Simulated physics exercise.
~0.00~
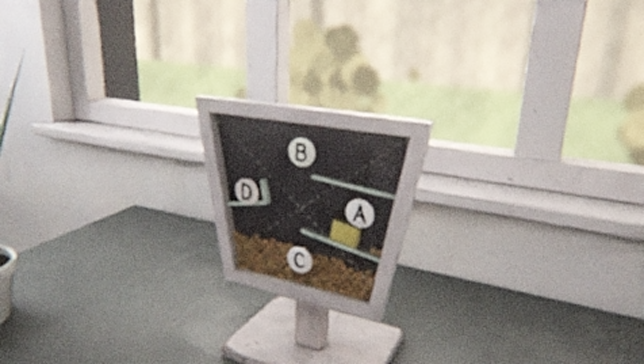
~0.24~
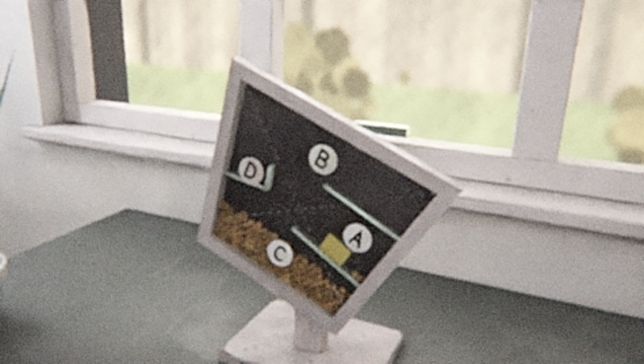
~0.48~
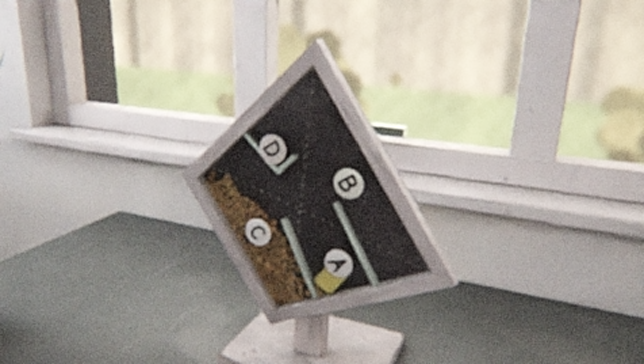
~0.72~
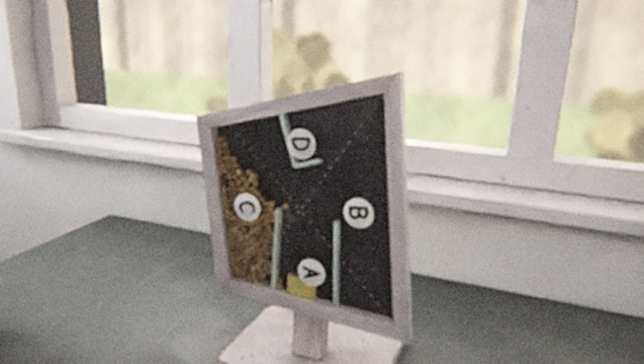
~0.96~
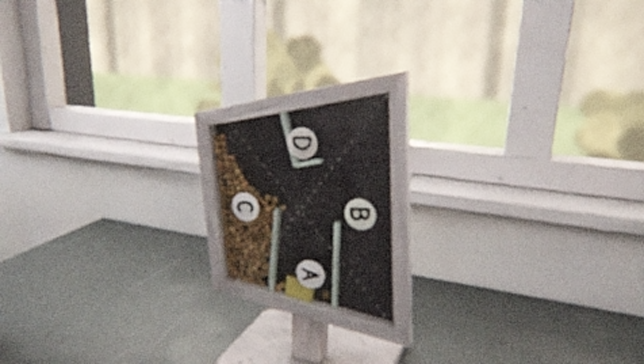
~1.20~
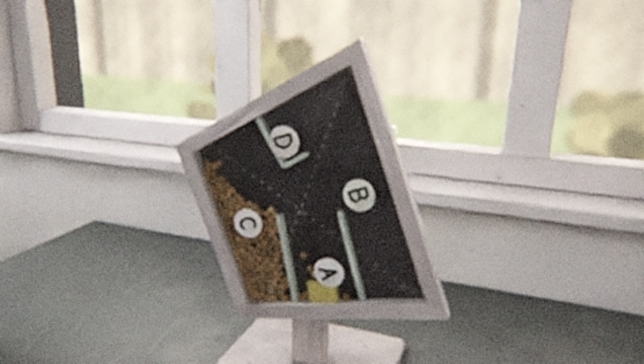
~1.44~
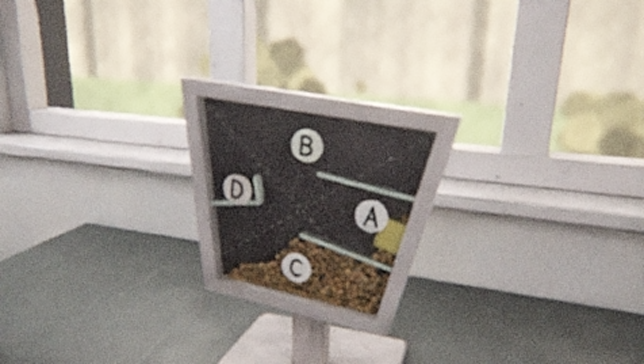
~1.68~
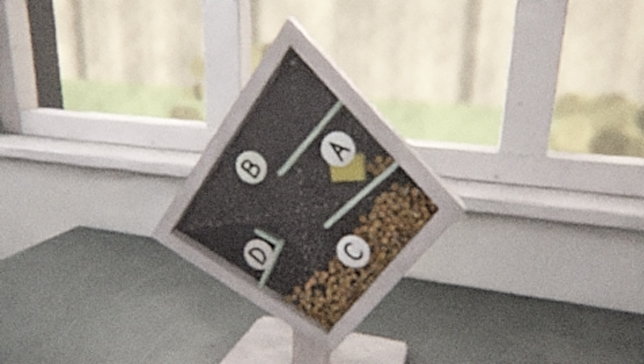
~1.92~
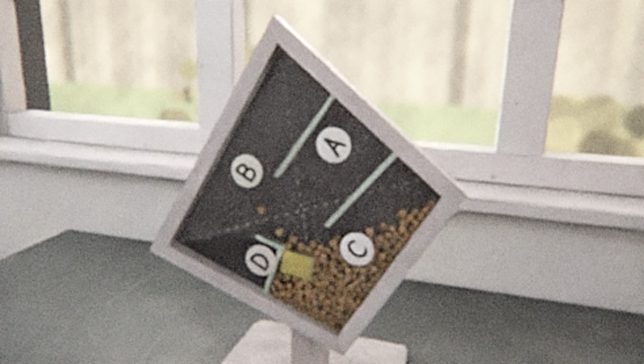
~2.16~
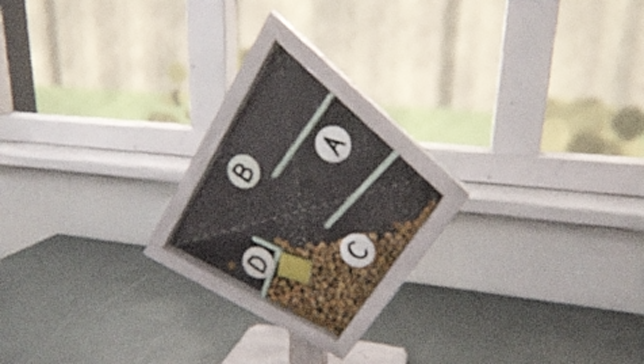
A pale square case with a dark interior pivots on a stand before a bright window, seen from the front as the view drifts slightly sideways. Inside, tan wooden beads cover the bottom near C, and a yellow block rests on a thin ledge by A, with B above and D at left. The case turns clockwise onto its side, heaping beads at left while the block settles below A, then briefly pauses. It swings back anticlockwise past level, spilling beads rightward and down. The block slides out of A and comes to rest among the beads beside D.
